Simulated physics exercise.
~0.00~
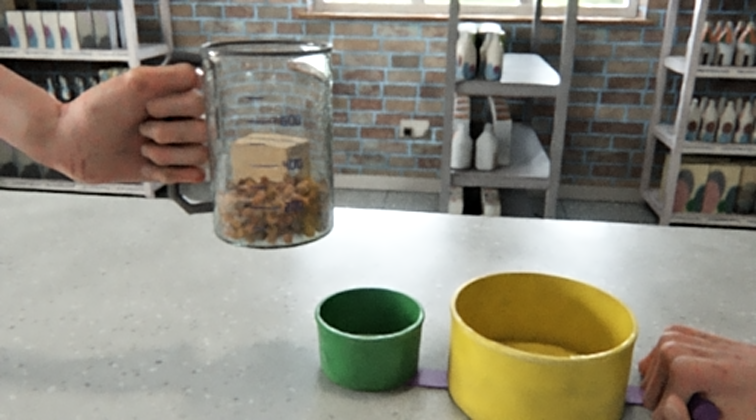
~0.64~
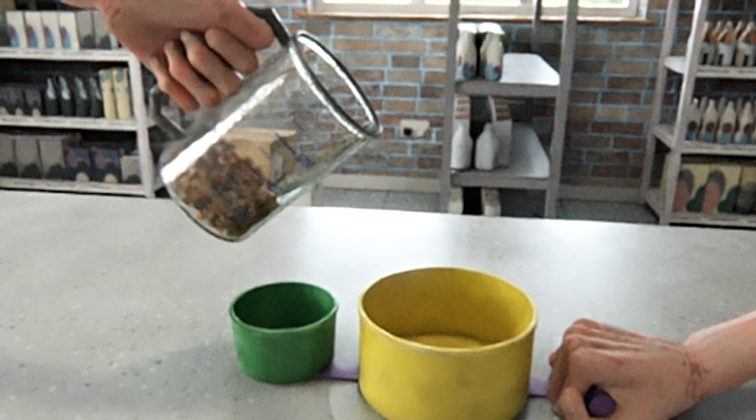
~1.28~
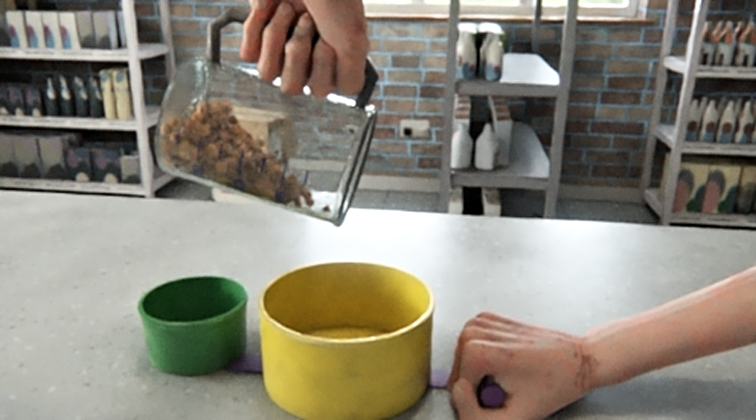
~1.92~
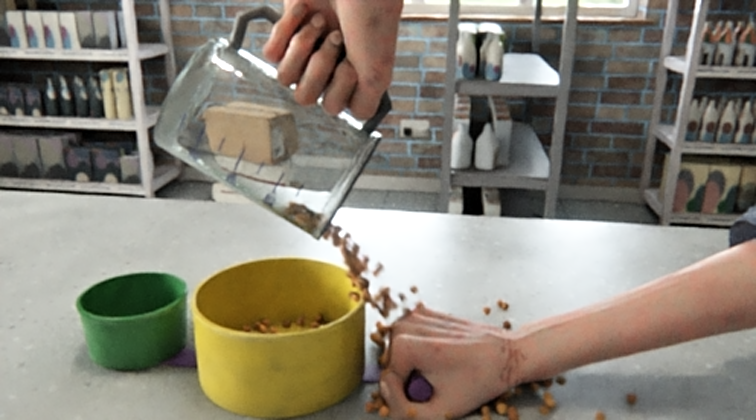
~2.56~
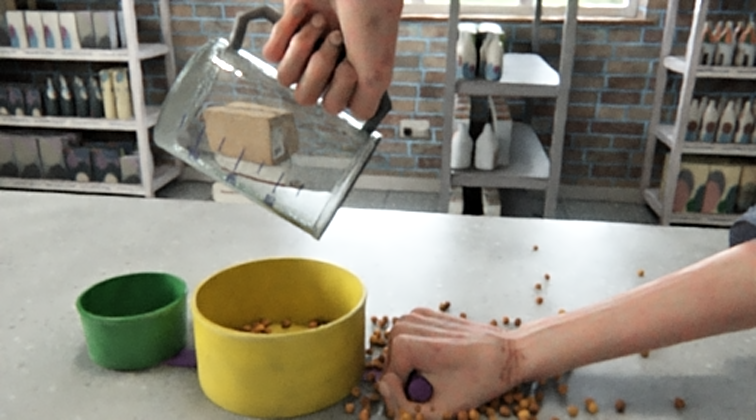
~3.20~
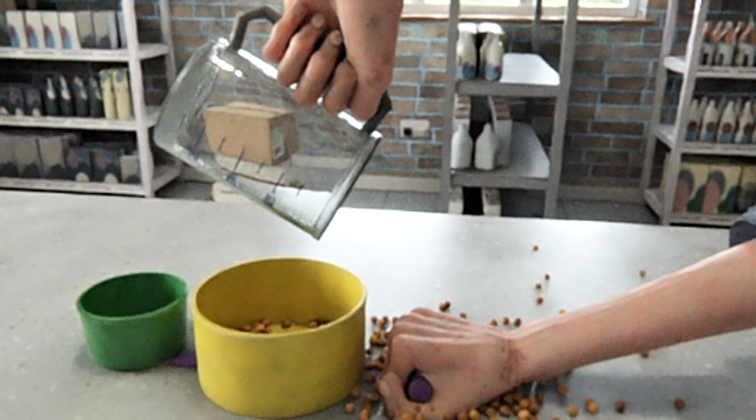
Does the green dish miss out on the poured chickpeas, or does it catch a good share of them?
The green dish misses out on the chickpeas. A good share lands in the yellow pot, and many others end up outside on the counter.
We see a hand tip a glass jug of roasted chickpeas while another hand slides a purple strip with a green dish and a yellow pot leftward across a counter. The chickpeas pour out, some landing in the yellow pot and many scattering around the hand.
